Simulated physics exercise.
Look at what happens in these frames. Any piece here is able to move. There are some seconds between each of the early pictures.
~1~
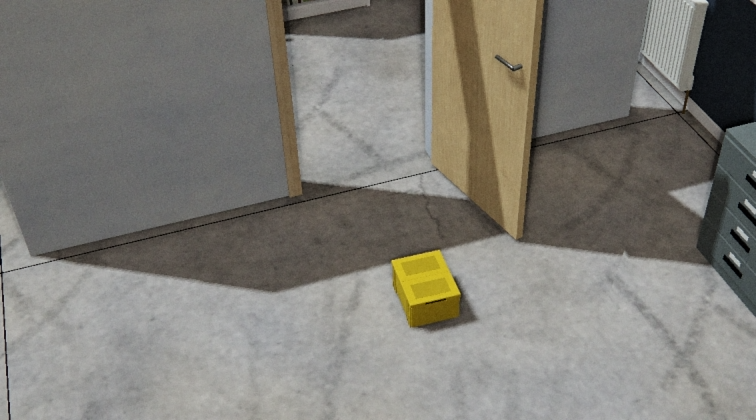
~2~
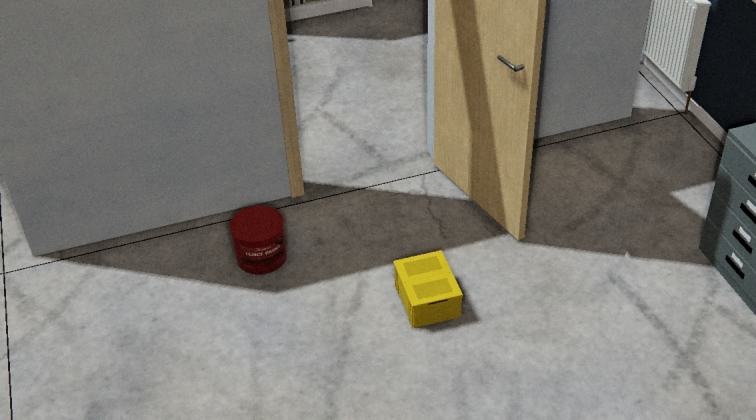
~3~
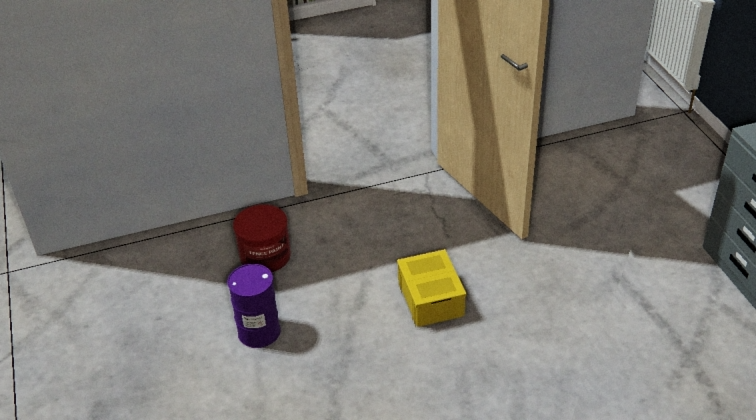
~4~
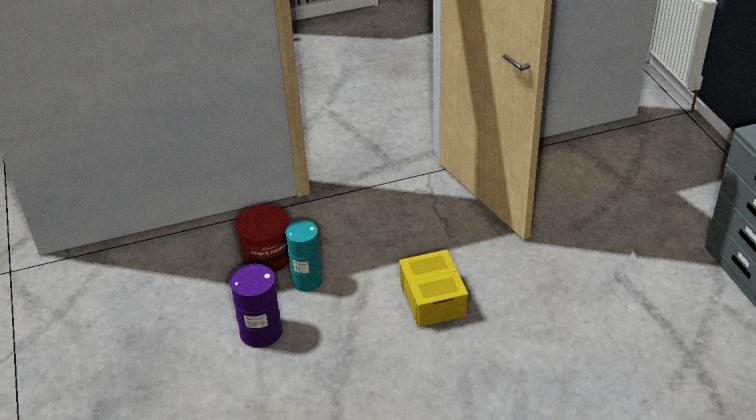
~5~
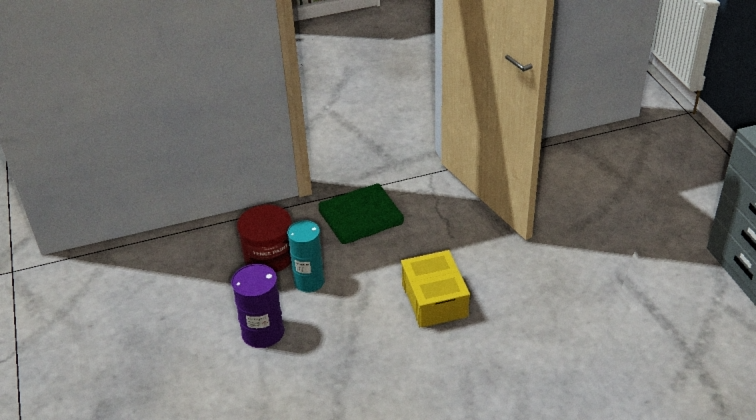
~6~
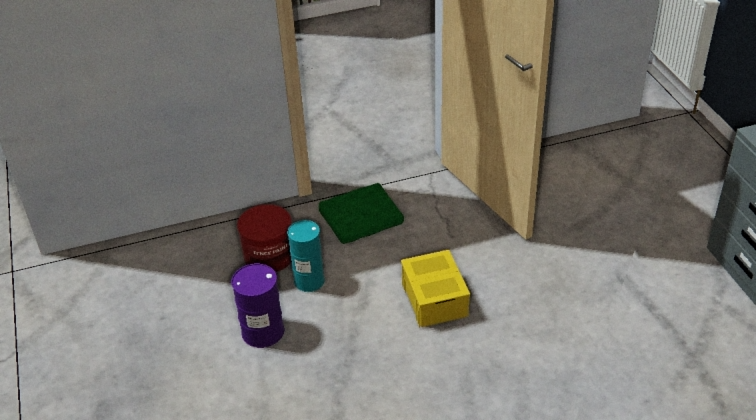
A red pail appears on the concrete floor left of a yellow tote, near a wide-open door. A purple canister then appears in front of the pail, followed by a turquoise canister beside it and a green cushion near the doorway, while the door stays still.
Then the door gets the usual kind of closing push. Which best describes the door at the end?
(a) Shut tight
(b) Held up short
b, held up short.
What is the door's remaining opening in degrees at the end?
I'd say it stays open by roughly 25 degrees.
Then, 0.70 s later than the last frame, door 66° open.
Then, 1.00 s later than the last frame, door 38° open; green cushion moved a little near (342, 209).
When it is over, door 25° open; moved from the start, green cushion; the other 4 as before. End places, in pixels of the last picture, green cushion near (325, 204).
